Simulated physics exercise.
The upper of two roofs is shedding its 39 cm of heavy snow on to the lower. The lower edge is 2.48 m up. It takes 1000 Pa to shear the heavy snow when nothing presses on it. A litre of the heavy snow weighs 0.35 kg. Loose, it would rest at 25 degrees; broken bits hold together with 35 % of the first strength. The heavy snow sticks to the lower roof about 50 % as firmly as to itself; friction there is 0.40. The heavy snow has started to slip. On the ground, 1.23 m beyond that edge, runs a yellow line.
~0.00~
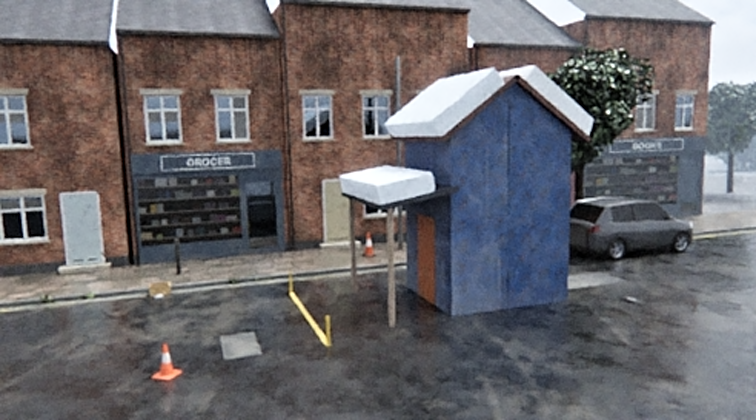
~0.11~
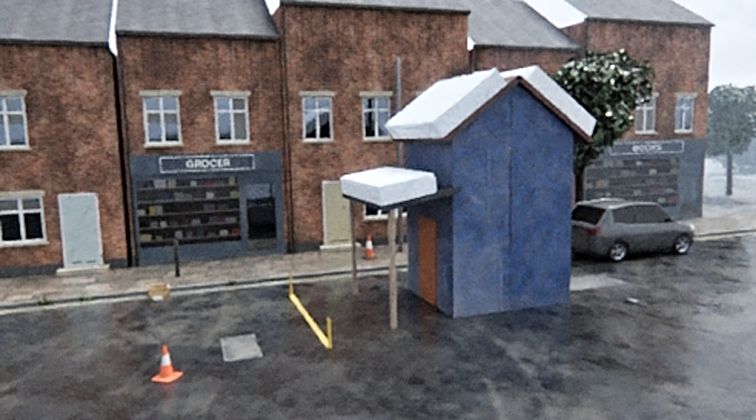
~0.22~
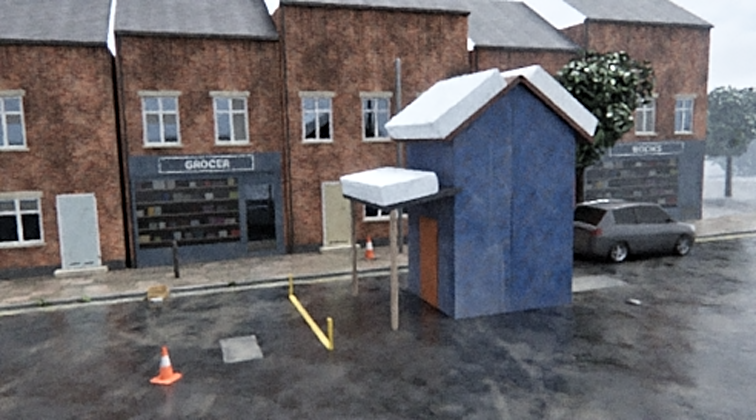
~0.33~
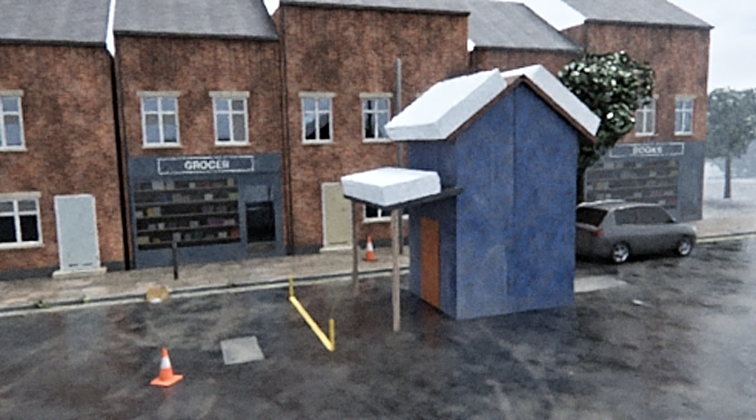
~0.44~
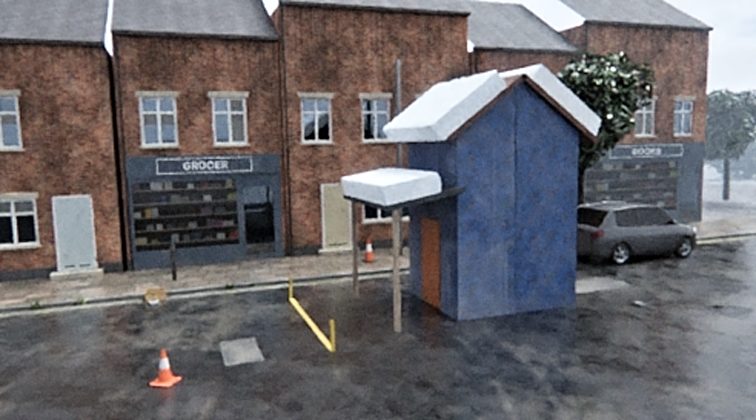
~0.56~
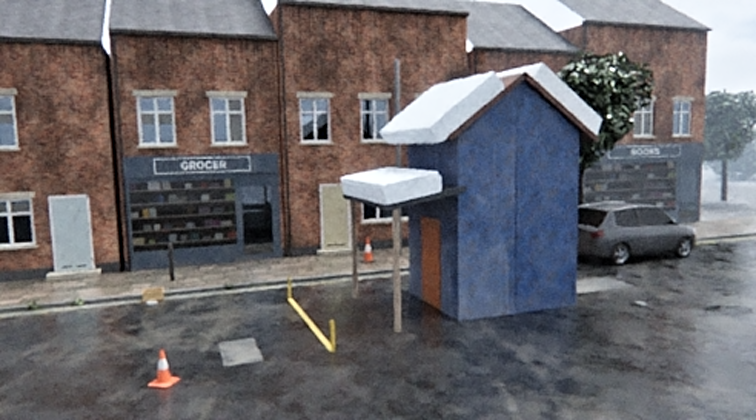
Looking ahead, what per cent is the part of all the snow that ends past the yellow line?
The part of all the snow that ends past the yellow line is near 9 %.
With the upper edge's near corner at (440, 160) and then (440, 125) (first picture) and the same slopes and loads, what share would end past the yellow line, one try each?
In turn about 0 %, 25 %.
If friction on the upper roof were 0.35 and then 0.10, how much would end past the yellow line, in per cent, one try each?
In turn about 20 %, 40 %.
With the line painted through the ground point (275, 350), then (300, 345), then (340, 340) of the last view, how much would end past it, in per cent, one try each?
In turn about 0 %, 1 %, 16 %.
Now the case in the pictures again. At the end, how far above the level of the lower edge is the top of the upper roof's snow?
Some 1.0 m.
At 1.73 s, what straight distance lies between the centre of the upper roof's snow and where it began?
Some 1.8 m.
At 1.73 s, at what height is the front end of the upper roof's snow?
Roughly 2.8 m.
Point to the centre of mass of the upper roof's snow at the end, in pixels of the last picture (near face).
Near (389, 236).
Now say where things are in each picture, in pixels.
Front end of the heavy snow at (440, 123), in the first frame.
Front end of the heavy snow at (441, 124), its middle shifted 8 mm, in the second frame.
Front end of the heavy snow at (442, 124), its middle shifted 3.4 cm, 2 % of it past the upper edge, in one piece, in the third frame.
Front end of the heavy snow at (442, 132), its middle shifted 7.6 cm, 5 % of it past the upper edge, in one piece, in the fourth frame.
Front end of the heavy snow at (441, 119), its middle shifted 14 cm, 8 % of it past the upper edge, in one piece, in the fifth frame.
Front end of the heavy snow at (438, 129), its middle shifted 22 cm, 13 % of it past the upper edge, in one piece, in the sixth frame.
By 1.09 s, none is below the lower edge and 0 % is past the line.
By 1.73 s, none is below the lower edge and 0 % is past the line.
By 2.36 s, 22 % is below the lower edge and 0 % is past the line.
By 3.00 s, 35 % is below the lower edge and 9 % is past the line.
By 4.20 s, at the end, 36 % is below the lower edge and 9 % is past the line.
